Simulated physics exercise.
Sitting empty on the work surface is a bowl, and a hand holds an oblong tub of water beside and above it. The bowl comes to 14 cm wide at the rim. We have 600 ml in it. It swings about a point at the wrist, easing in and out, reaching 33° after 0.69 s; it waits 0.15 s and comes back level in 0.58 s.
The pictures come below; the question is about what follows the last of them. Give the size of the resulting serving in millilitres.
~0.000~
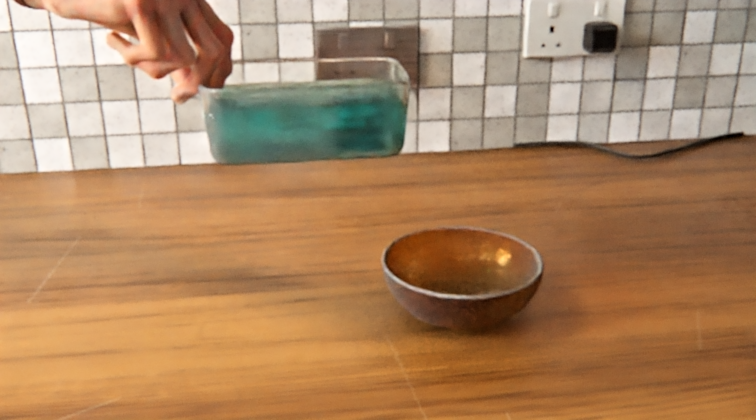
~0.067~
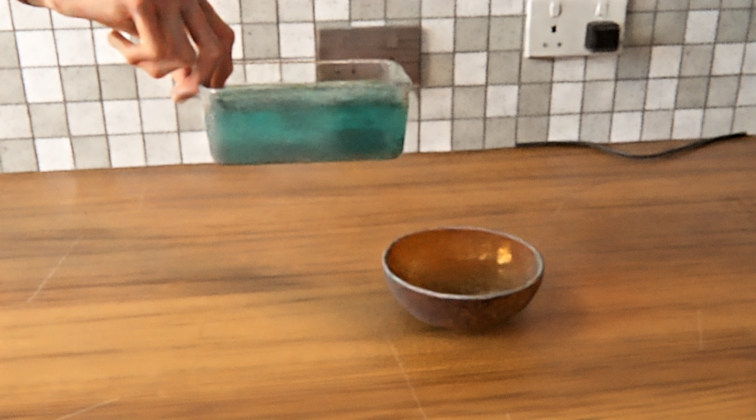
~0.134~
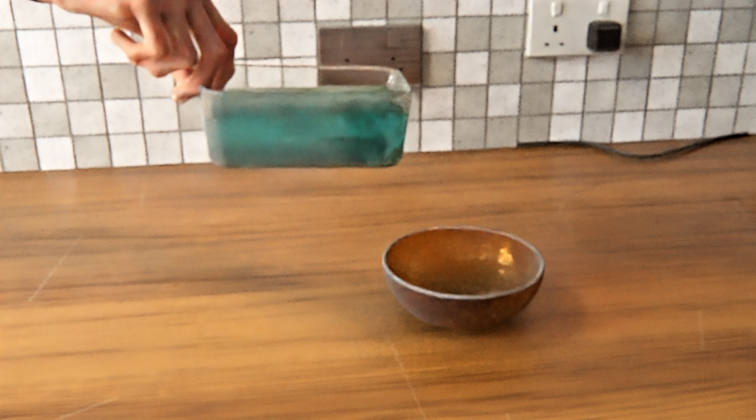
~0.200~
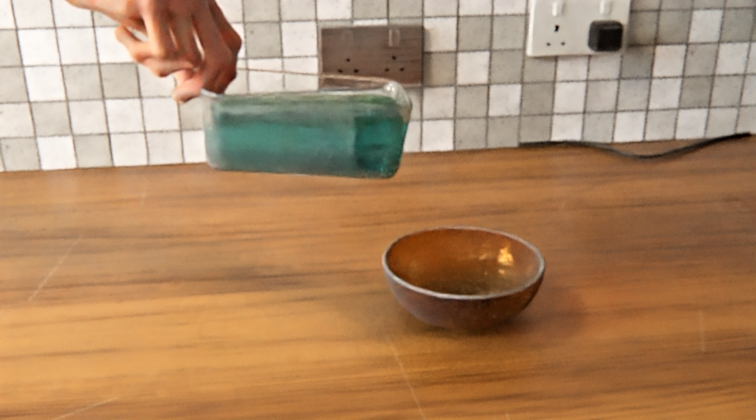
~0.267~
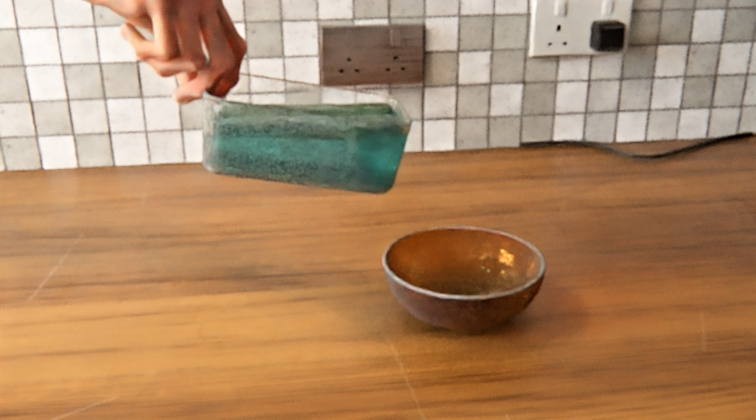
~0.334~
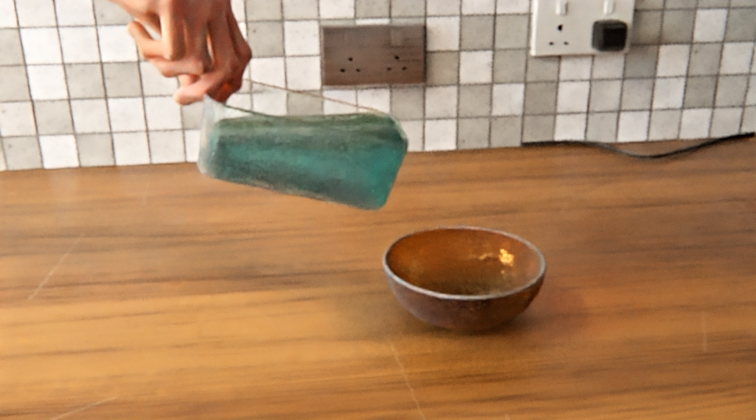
The serving comes to about 240 ml.
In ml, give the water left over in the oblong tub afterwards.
I'd say some 320 ml.
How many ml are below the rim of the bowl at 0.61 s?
Some 40 ml.
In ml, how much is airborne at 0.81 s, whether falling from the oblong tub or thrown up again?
Liquid in flight: Around 110 ml.
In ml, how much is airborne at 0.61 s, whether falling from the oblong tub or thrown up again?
Estimate: Some 90 ml.
By 0.61 s the tilt is 32° and the bowl has 40 ml, the oblong tub 470 ml, and 0 ml is on the work surface.
By 0.81 s the tilt is 33° and the bowl has 110 ml, the oblong tub 370 ml, and 10 ml is on the work surface.
By 1.02 s the tilt is 26° and the bowl has 220 ml, the oblong tub 325 ml, and 30 ml is on the work surface.
By 1.25 s the tilt is 7° and the bowl has 240 ml, the oblong tub 325 ml, and 35 ml is on the work surface.
At rest the bowl has 240 ml, the oblong tub 325 ml, and 35 ml is on the work surface.
